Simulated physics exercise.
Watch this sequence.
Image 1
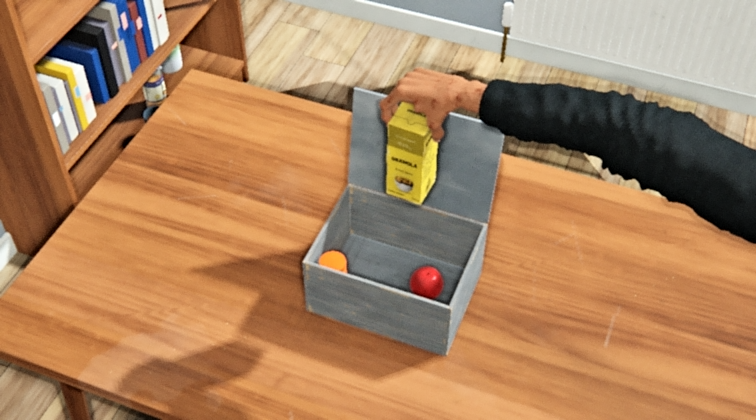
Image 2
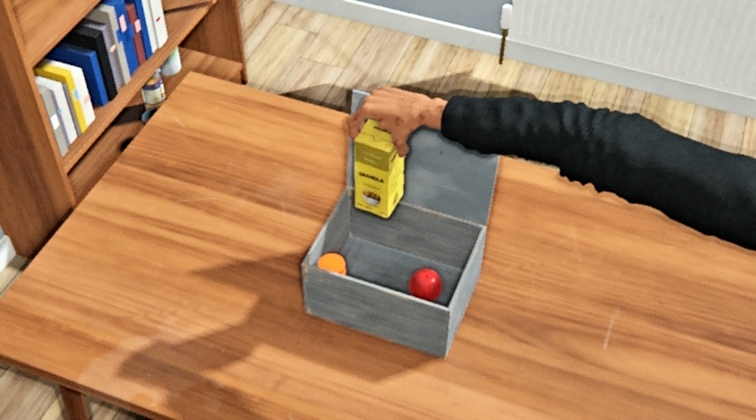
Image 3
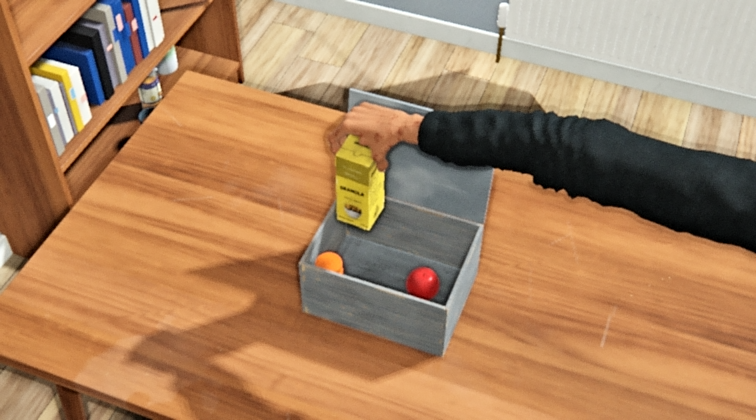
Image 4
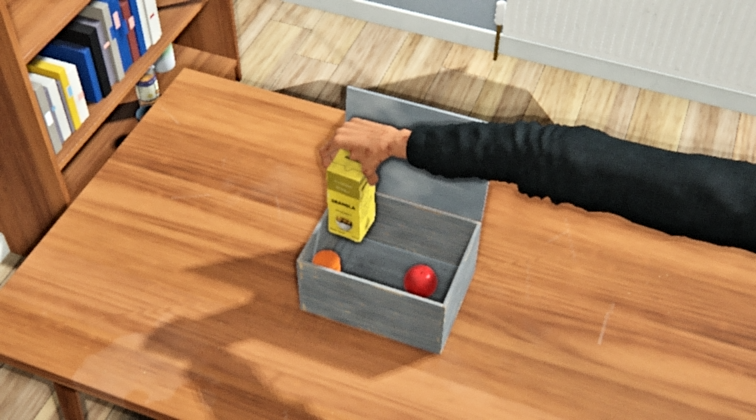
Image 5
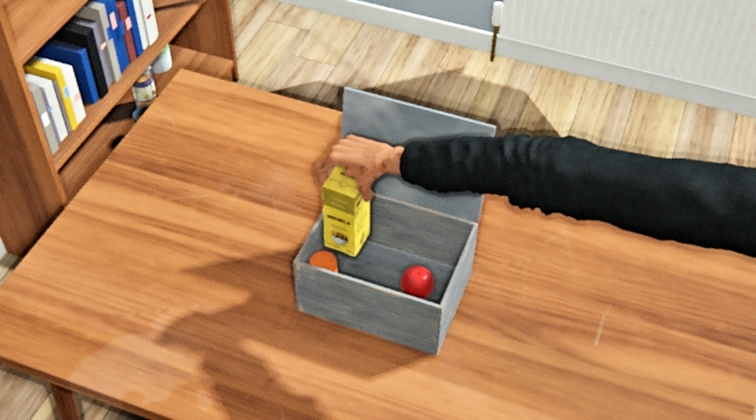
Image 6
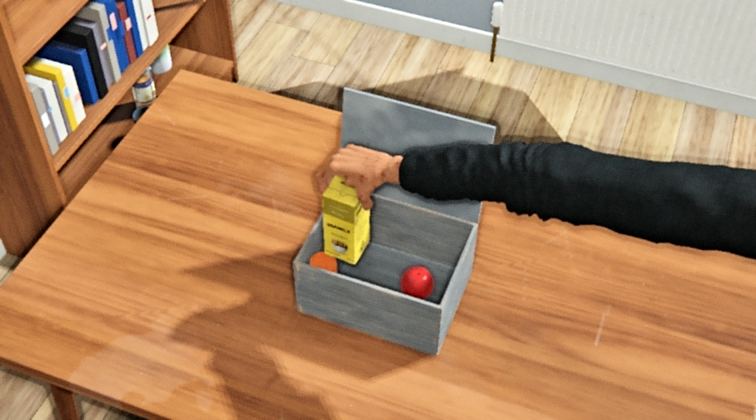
A hand in a dark sleeve moved a yellow carton left and lowered it into an open gray box on a wooden table, beside an orange and a red apple, still gripping it.
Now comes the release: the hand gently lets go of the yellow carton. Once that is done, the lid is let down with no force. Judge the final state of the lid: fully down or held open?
Box ends shut.
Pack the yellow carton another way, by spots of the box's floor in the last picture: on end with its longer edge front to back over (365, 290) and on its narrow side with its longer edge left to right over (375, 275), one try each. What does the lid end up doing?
The lid is blocked with the first placement and settles down with the second.
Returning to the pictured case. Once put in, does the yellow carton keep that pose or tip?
Observation: It tilts over.
Then, 0.40 s later than the last frame, yellow carton tilted by 56° near (375, 251); orange shaker tilted by 4°.
Then, 1.00 s later than the last frame, lid starting down; yellow carton on its side near (397, 264); red apple moved about its own width.
Then, 1.60 s later than the last frame, lid 59° above the rim; yellow carton on its side near (397, 264); red apple moved about its own width.
Then, 2.10 s later than the last frame, lid 15° above the rim; yellow carton on its side near (397, 264); red apple moved about its own width.
When it is over, lid shut; lying over in the box, yellow carton; moved from the start, red apple; orange shaker as before. End places, in pixels of the last picture, yellow carton near (397, 264).
